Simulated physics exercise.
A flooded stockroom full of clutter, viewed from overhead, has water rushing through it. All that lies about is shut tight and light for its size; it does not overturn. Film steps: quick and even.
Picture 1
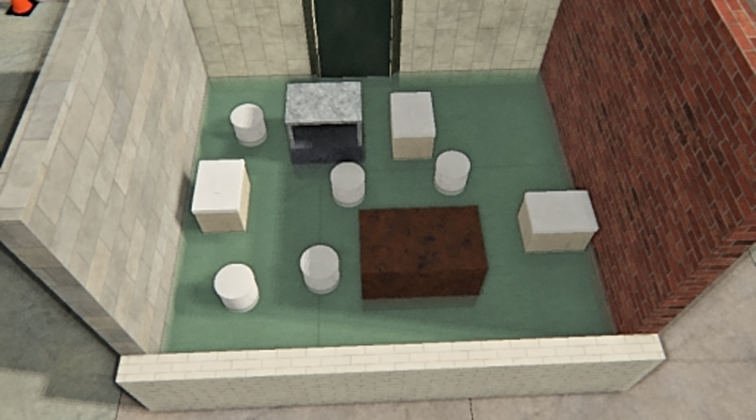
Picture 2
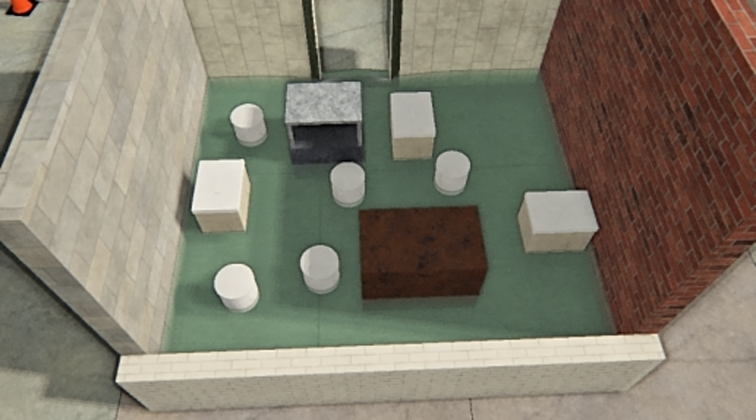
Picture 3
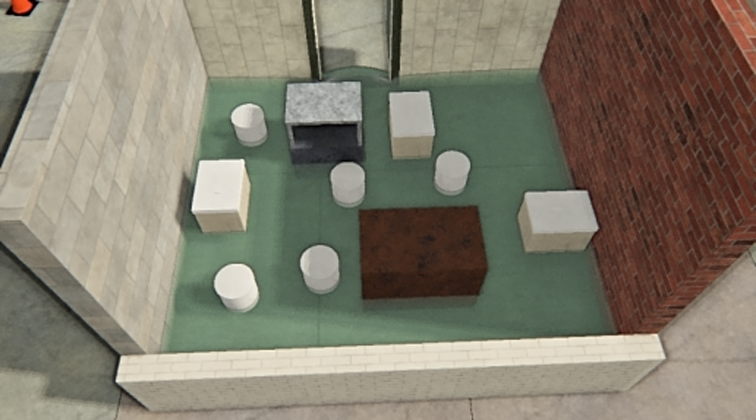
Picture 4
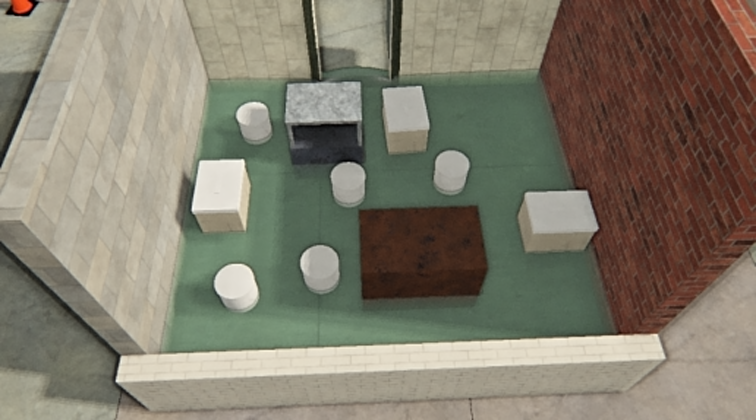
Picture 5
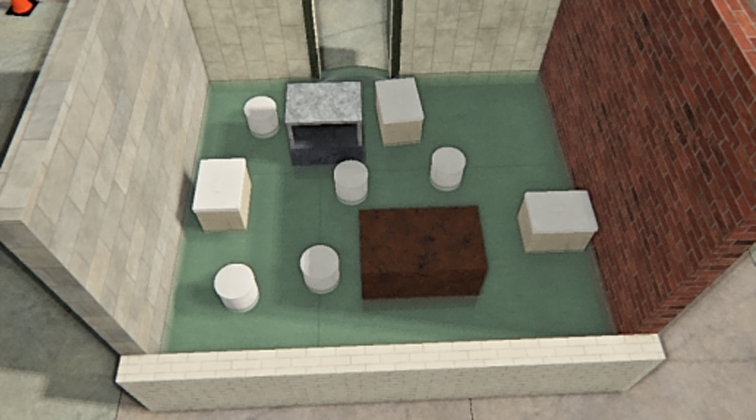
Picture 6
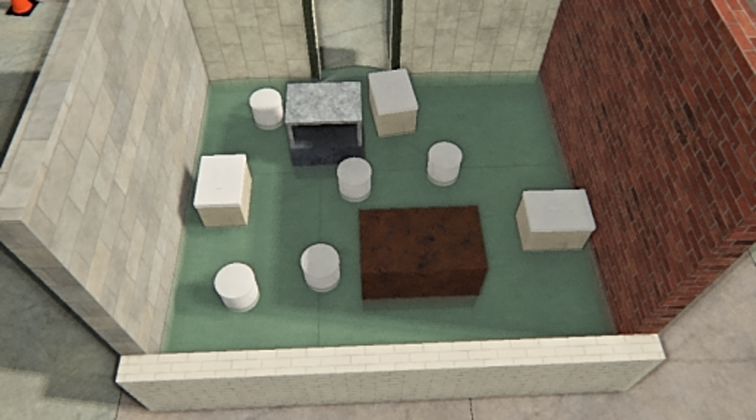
At first, white blocks and round pails sit still around a brown block in a flooded, walled room with a dark doorway at the back. The doorway turns pale and open, then the pail at the upper left drifts up and right while the chest near the doorway slides up and left.
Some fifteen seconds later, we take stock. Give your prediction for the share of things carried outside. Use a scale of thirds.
On that scale, between one and two thirds.
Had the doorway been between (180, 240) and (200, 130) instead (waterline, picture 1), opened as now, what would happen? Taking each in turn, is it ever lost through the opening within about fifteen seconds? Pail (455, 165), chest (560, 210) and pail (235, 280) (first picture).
Item one: Leaves; item two: Remains; item three: Leaves.
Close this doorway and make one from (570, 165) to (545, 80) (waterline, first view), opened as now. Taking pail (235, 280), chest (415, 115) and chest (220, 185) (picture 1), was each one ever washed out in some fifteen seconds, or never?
The first never exits, the second exits, the third never exits.
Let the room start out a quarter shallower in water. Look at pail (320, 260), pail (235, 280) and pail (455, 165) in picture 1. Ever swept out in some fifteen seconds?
Per object: Remained / remained / exited.
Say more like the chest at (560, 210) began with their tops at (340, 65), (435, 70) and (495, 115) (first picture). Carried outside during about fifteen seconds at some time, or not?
The first departs, the second departs, the third departs.
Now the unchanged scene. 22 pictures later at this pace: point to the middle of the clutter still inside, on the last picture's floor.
Around pixel (345, 168).
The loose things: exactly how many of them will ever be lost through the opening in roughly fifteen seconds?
Count: 5.
A moment on, 0 of 8 are out; 8 afloat.
Next, 2 of 8 are out; 6 afloat.
Later, 3 of 8 are out; 5 afloat.
In the end, 5 of 8 are out; 3 afloat.
